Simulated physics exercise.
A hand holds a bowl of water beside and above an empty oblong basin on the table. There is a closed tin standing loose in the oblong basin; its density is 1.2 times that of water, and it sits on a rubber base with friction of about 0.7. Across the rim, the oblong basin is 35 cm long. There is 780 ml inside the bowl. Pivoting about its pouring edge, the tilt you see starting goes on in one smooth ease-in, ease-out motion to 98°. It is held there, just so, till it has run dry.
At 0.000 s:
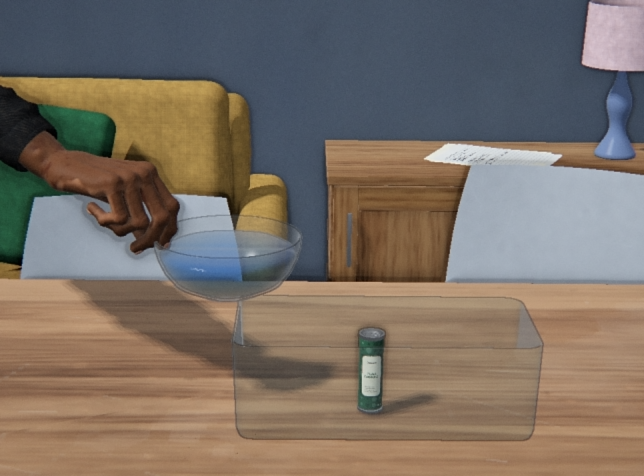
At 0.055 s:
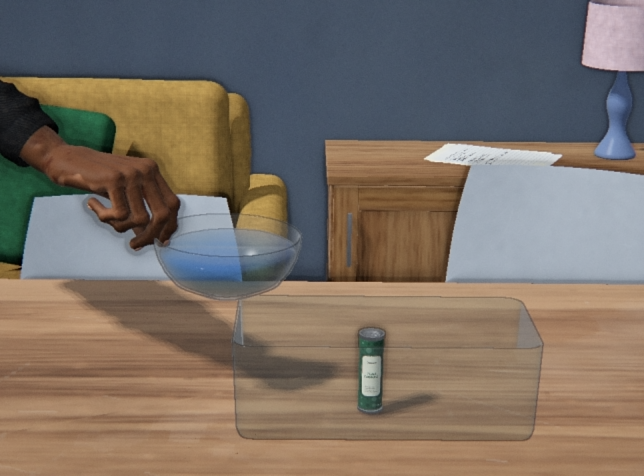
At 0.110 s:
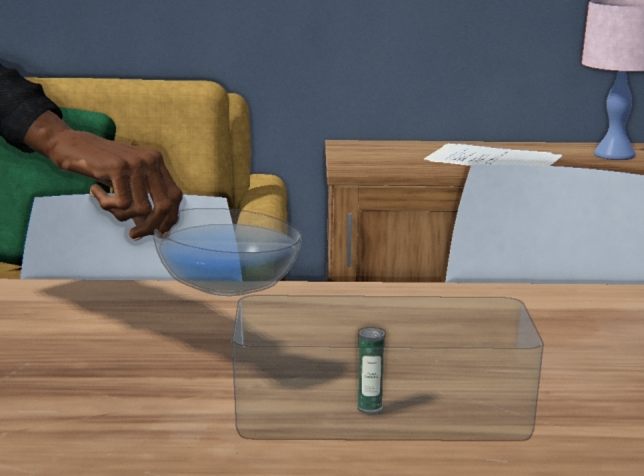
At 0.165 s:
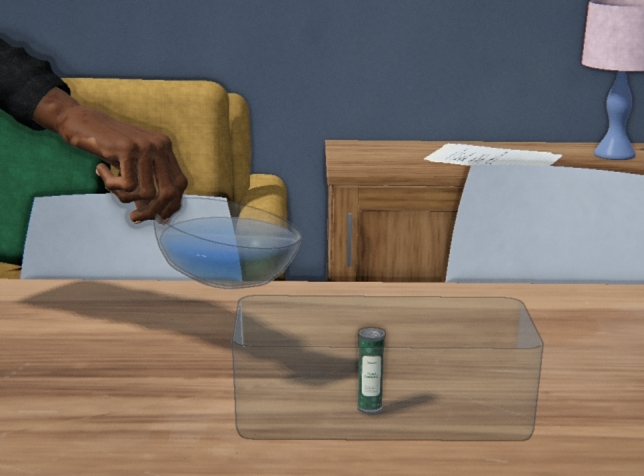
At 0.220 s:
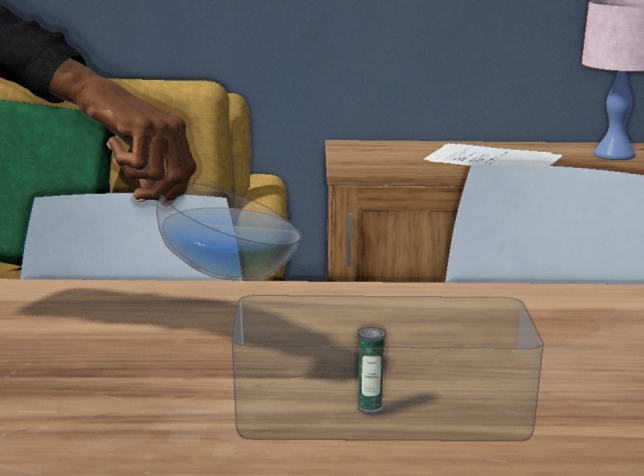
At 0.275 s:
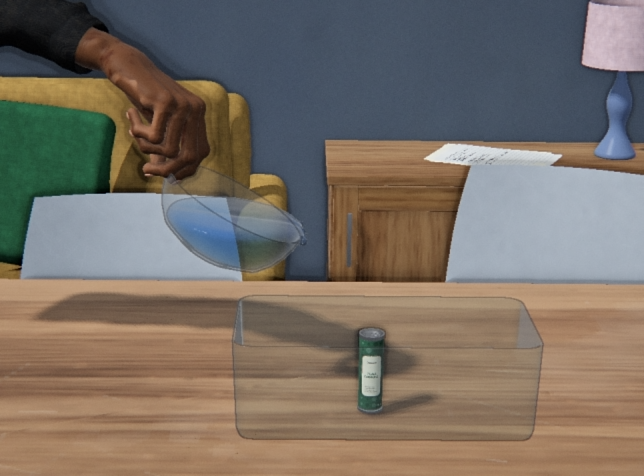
In a living room, a hand holds a clear bowl of blue water beside and above a see-through oblong basin with a closed green tin inside, then rises, tilting the bowl steadily to the right toward its lower rim.
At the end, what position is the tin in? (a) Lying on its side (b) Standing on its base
b.
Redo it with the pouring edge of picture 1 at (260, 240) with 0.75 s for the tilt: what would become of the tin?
After that, the tin overturns.
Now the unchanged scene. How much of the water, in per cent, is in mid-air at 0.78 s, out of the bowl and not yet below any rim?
Some 6 % is up in the air.
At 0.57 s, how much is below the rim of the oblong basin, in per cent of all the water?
20 %, give or take.
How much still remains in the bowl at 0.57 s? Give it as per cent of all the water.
Roughly 24 per cent.
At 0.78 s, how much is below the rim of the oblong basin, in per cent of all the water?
Some 94 per cent.
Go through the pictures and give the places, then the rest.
In the first picture, it leans 0°; its right rim is at (301, 238); the water meets the walls at (160, 247) and (297, 249); the oblong basin's rim runs from (236, 321) to (532, 324); the tin's top is at (372, 337).
In the second picture, it leans 1°; its right rim is at (301, 238); the water meets the walls at (159, 245) and (297, 247).
In the third picture, it leans 5°; its right rim is at (301, 238); the water meets the walls at (159, 240) and (296, 243).
In the fourth picture, it leans 11°; its right rim is at (300, 238); the water meets the walls at (160, 232) and (298, 238).
In the fifth picture, it leans 19°; its right rim is at (300, 238); the water meets the walls at (162, 219) and (299, 230).
In the sixth picture, it leans 29°; its right rim is at (300, 238); the water meets the walls at (167, 207) and (297, 228); 4 per cent is over the edge.
After 0.57 s the tilt is 84° and 23 per cent is still to pour; the tin stands where it began.
After 0.78 s the tilt is 98° and 0 per cent is still to pour; the tin stands where it began.
After 1.01 s the tilt is 98° and 0 per cent is still to pour; the tin stands where it began.
After 1.25 s the tilt is 98° and 0 per cent is still to pour; the tin stands where it began.
In the end the tin stands where it began.
